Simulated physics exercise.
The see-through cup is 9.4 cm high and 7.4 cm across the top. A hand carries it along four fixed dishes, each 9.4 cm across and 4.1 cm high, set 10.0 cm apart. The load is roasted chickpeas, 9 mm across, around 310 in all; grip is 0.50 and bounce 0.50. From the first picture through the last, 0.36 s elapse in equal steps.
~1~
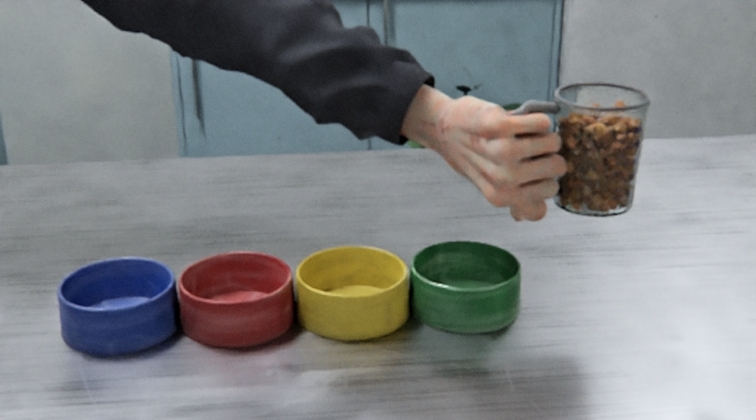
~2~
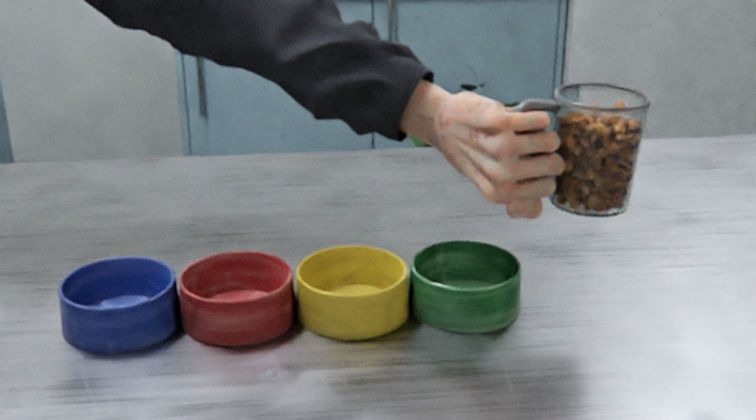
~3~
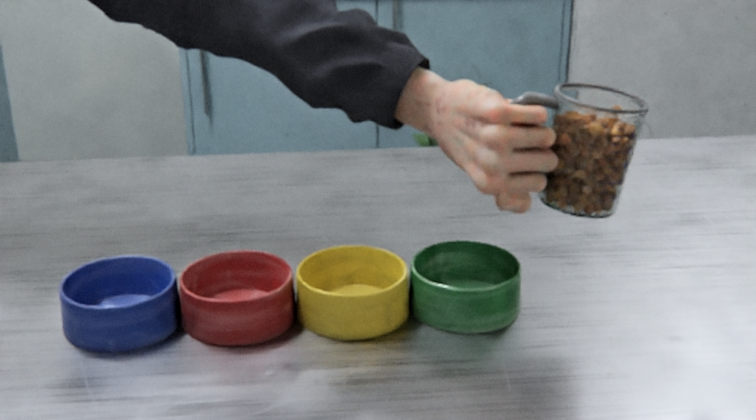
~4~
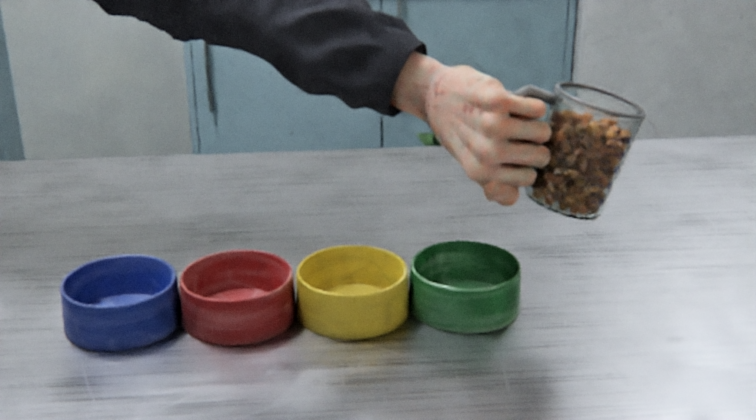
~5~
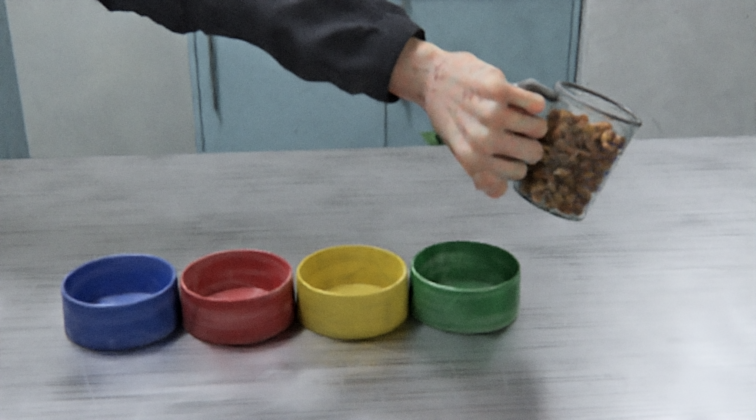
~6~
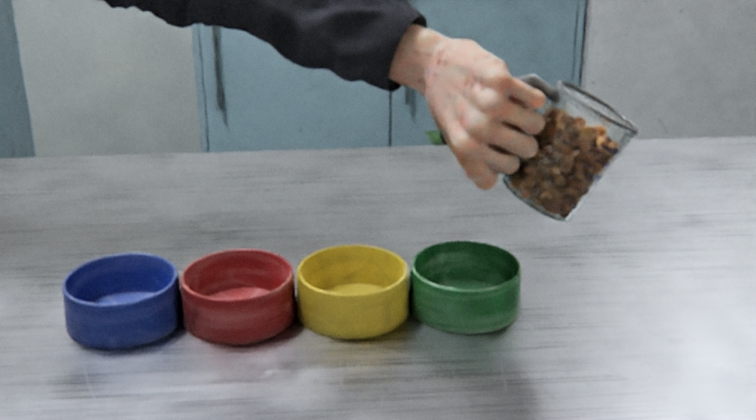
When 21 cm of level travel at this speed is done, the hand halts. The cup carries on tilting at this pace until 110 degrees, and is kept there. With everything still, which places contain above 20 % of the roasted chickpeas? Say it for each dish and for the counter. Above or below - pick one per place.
Red: Below; blue: Below; green: Above; yellow: Below; counter: Above.
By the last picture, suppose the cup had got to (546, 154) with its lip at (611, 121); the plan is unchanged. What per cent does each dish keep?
Final shares - red 0 %, blue 0 %, green 80 %, yellow 0 %.
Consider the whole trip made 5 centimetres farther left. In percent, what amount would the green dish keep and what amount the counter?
Green 80, counter 10.
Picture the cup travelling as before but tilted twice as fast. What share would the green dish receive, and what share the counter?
Green 10, counter 90.
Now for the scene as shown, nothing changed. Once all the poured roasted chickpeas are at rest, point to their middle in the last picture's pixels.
(524, 292).
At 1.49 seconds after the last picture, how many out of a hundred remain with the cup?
Roughly 10 %.
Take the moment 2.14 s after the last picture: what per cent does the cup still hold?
0 per cent.
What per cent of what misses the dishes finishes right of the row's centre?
Roughly 100 %.
Then, 0.90 s after the last picture, tilt 110 degrees; cup holds 70 %.
Then, 1.49 s after the last picture, tilt 110 degrees; cup holds 10 %, green 35 %.
Then, 2.14 s after the last picture, tilt 110 degrees; cup holds 0 %, green 45 %.
In the end, red 0 %, blue 0 %, green 45 %, yellow 0 %, counter 55 %.
